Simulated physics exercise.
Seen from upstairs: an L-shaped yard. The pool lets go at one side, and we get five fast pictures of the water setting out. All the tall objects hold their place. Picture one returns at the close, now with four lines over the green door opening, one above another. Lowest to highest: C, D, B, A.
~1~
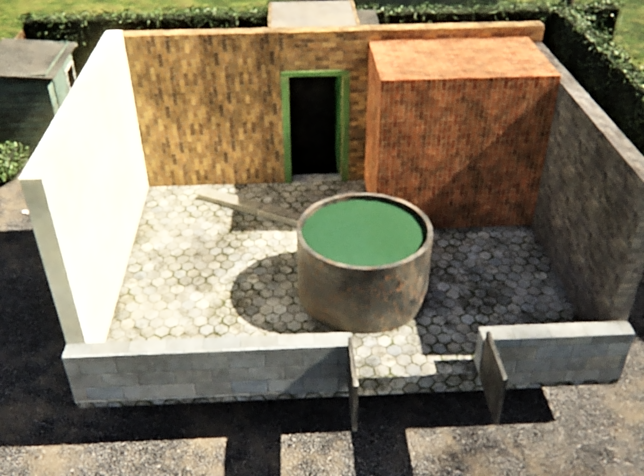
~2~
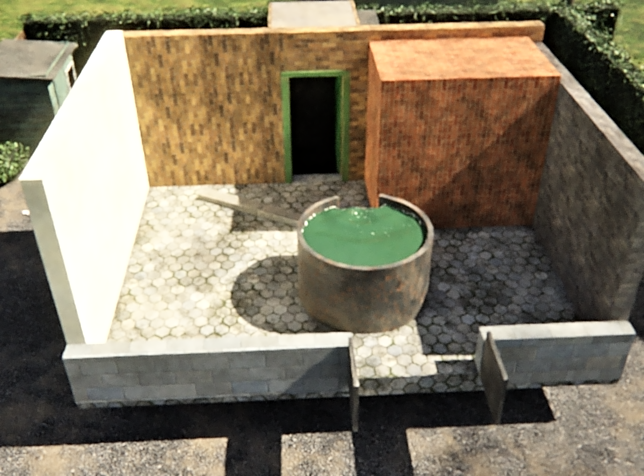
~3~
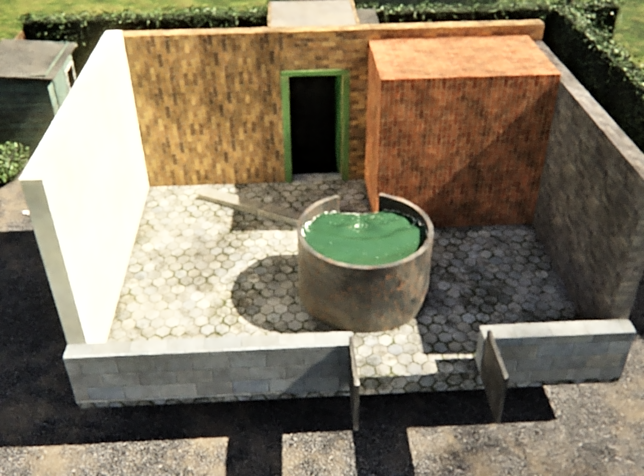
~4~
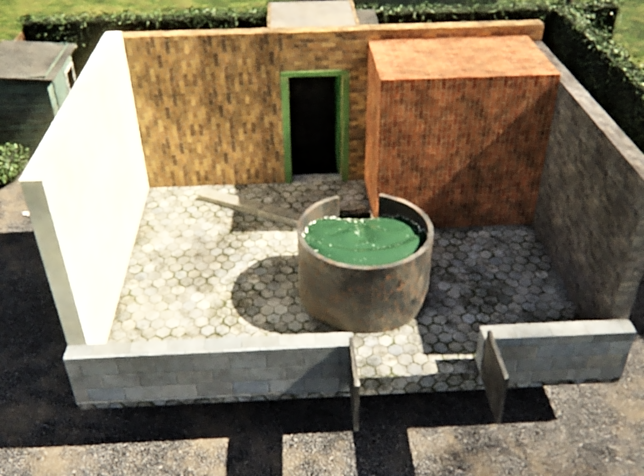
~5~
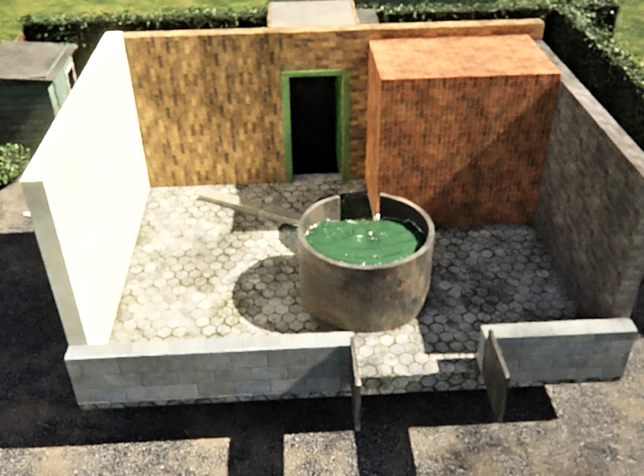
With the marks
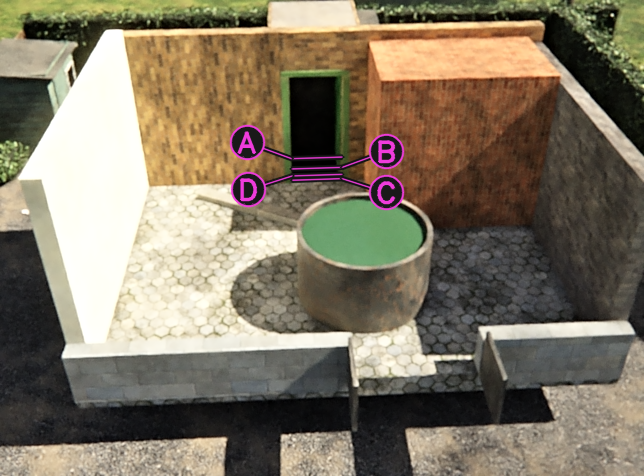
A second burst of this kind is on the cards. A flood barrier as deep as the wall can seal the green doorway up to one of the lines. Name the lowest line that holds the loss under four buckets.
A will do.
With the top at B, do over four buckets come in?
Yes.
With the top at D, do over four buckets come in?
Yes, it does.
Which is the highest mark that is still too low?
Here it is mark B.
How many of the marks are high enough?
One.
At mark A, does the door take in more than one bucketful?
No, less.
In magenta, A at (317, 157); B at (317, 168); C at (317, 179); D at (317, 175); from the bottom up C, D, B, A.
With A, a splash gets over, under a bucket.
With B, about 10 bucketfuls get in.
With C, dozens of bucketfuls pour in.
With D, dozens of bucketfuls pour in.
